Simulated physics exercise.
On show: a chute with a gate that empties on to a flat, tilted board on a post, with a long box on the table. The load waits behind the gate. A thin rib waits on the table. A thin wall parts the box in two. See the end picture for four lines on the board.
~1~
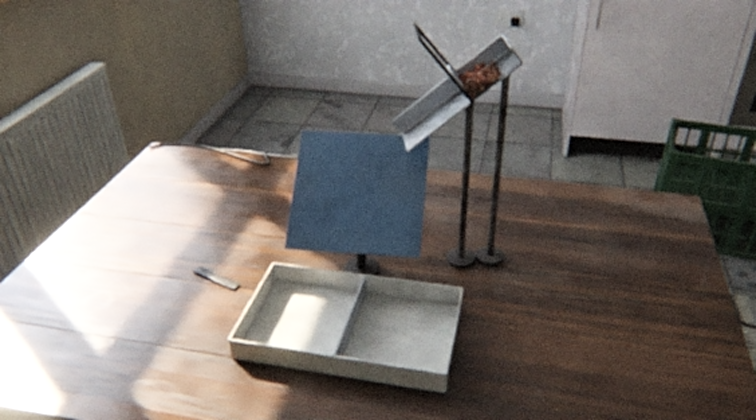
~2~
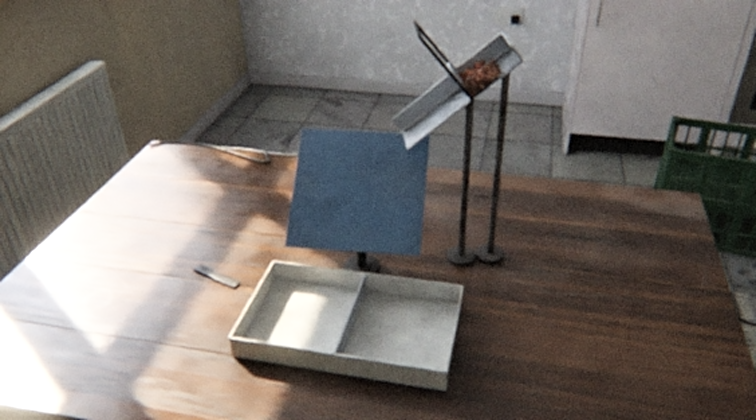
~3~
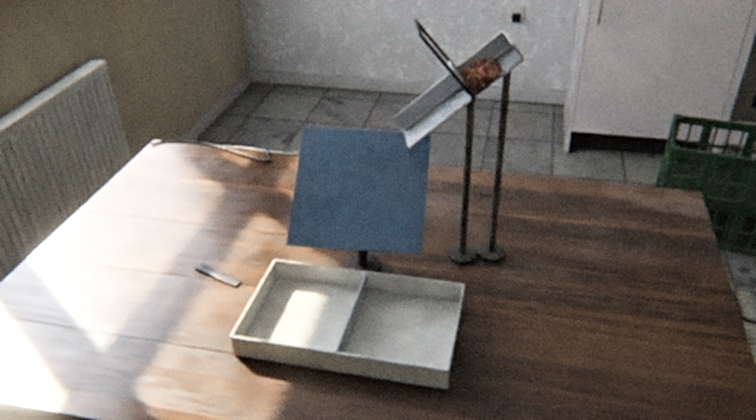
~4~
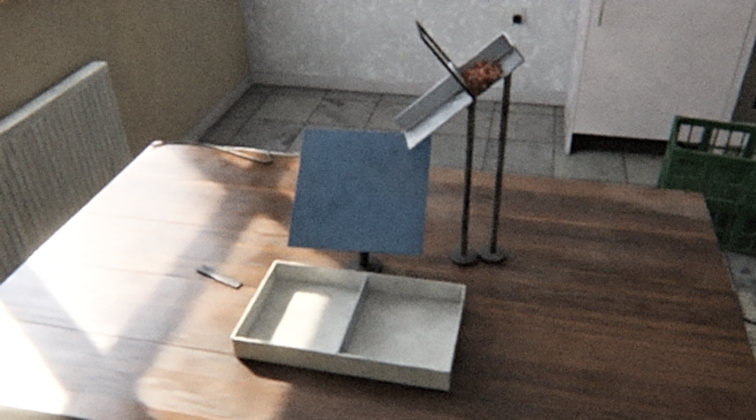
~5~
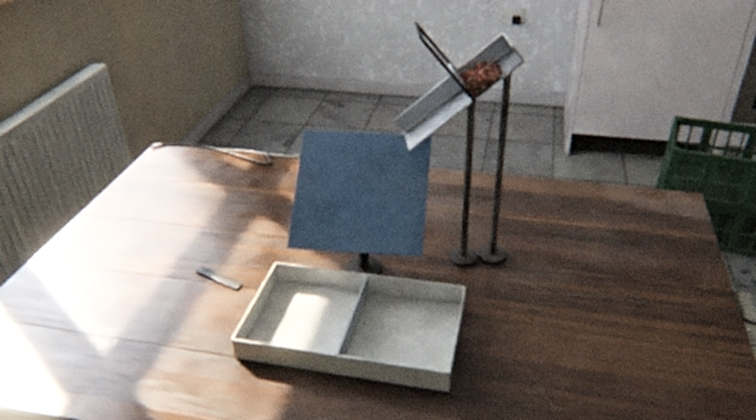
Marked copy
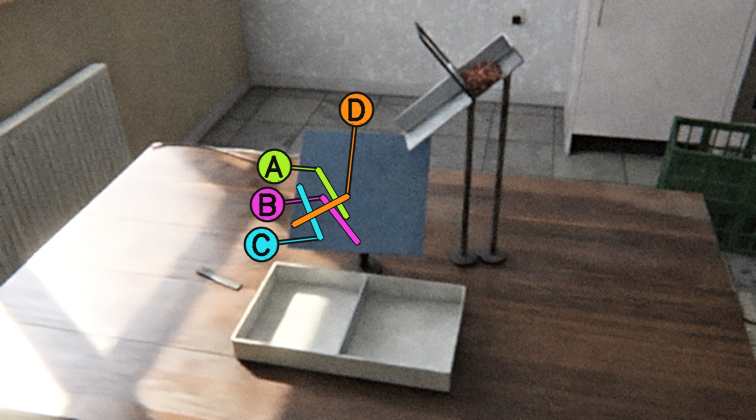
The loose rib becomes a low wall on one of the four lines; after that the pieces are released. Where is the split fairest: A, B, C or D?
It is A.
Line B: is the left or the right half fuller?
Right.
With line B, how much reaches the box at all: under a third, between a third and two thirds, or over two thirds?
It is over two thirds.
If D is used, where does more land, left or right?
Left.
On the marked copy, line A from (318, 169) to (346, 216); line B from (322, 197) to (357, 242); line C from (299, 186) to (320, 237); line D from (347, 196) to (294, 224).
For line A, of what is caught, about half in the left half, about half in the right.
For line B, of what is caught, a small part in the left half, nearly all in the right.
For line C, of what is caught, nearly all in the left half, a stray few in the right.
For line D, of what is caught, nearly all in the left half, a stray few in the right.
